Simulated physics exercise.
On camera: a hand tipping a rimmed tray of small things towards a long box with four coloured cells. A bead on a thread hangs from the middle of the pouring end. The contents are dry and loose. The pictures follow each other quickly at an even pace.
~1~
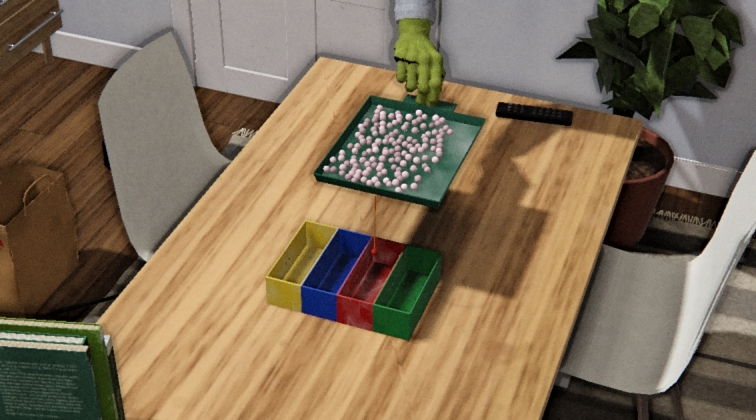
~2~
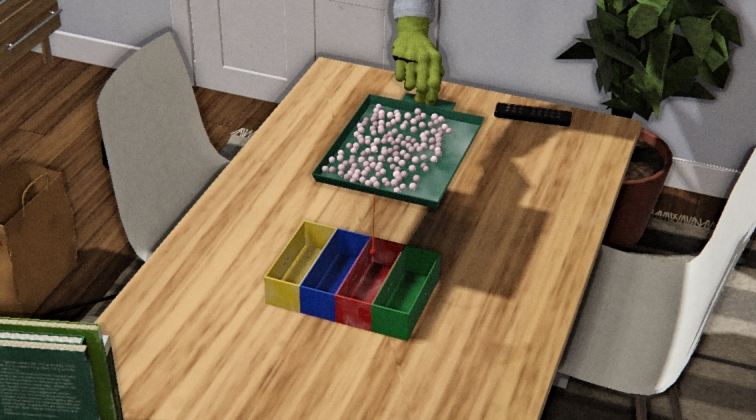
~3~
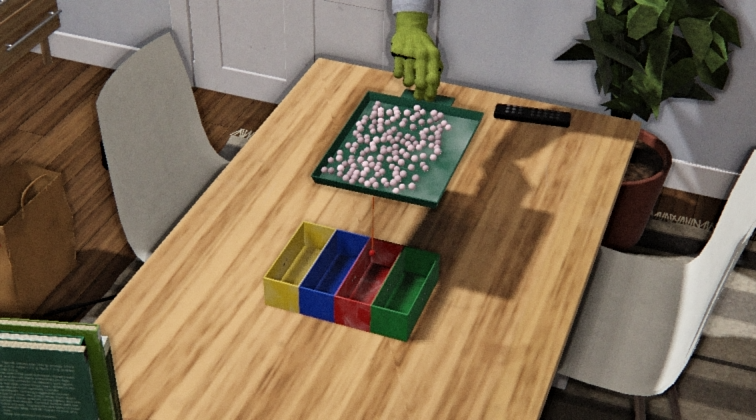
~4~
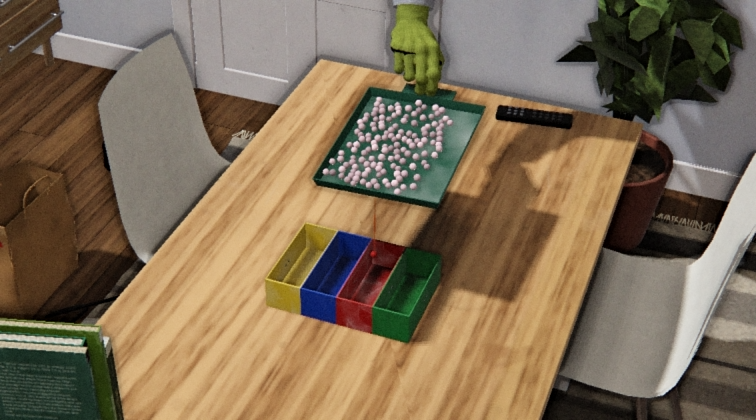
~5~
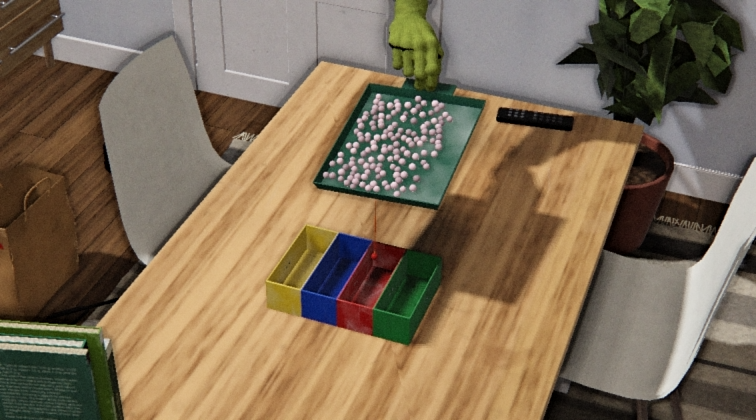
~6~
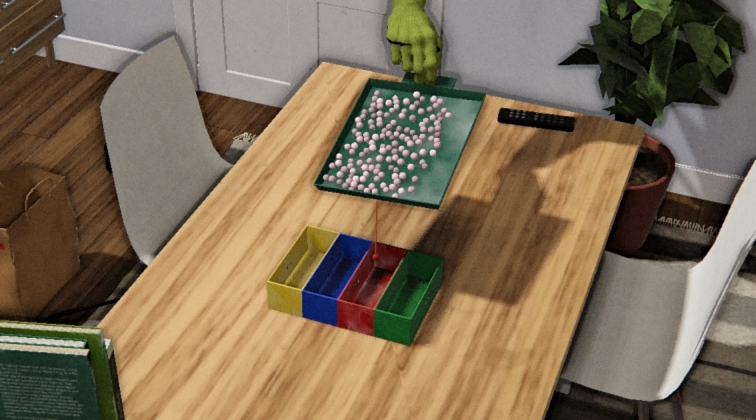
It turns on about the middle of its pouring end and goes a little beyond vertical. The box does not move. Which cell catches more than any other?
Fullest: The yellow cell.
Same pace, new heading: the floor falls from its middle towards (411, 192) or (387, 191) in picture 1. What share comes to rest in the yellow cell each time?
Near 0 % and 0 %.
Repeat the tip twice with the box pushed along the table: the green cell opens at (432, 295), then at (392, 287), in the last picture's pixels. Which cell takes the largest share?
The first try: The yellow one. The second: That blue cell.
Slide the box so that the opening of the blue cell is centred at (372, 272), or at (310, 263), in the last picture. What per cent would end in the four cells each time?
In turn 40 and 100 in a hundred.
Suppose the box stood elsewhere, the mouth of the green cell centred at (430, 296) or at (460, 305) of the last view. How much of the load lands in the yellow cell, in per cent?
Near 60 % and 20 %.
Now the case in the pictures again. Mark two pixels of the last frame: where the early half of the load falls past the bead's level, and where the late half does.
Early half (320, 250), late half (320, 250).
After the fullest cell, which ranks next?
The runner-up: Blue.
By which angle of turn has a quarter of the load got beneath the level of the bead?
At about 70°.
Soon, tray tipped steeply; most on the tray; a small part in the yellow cell; a stray few in the blue cell; a small part falling or outside the box.
A while on, tray tipped right over; a stray few on the tray; about half in the yellow cell; about a quarter in the blue cell; a small part in the red cell; a small part falling or outside the box.
Towards the end, tray tipped past a quarter turn; about two thirds in the yellow cell; about a third in the blue cell; a small part in the red cell; a stray few falling or outside the box.
Finally, tray tipped past a quarter turn; about two thirds in the yellow cell; about a third in the blue cell; a small part in the red cell; none in the green cell; a stray few outside the box.
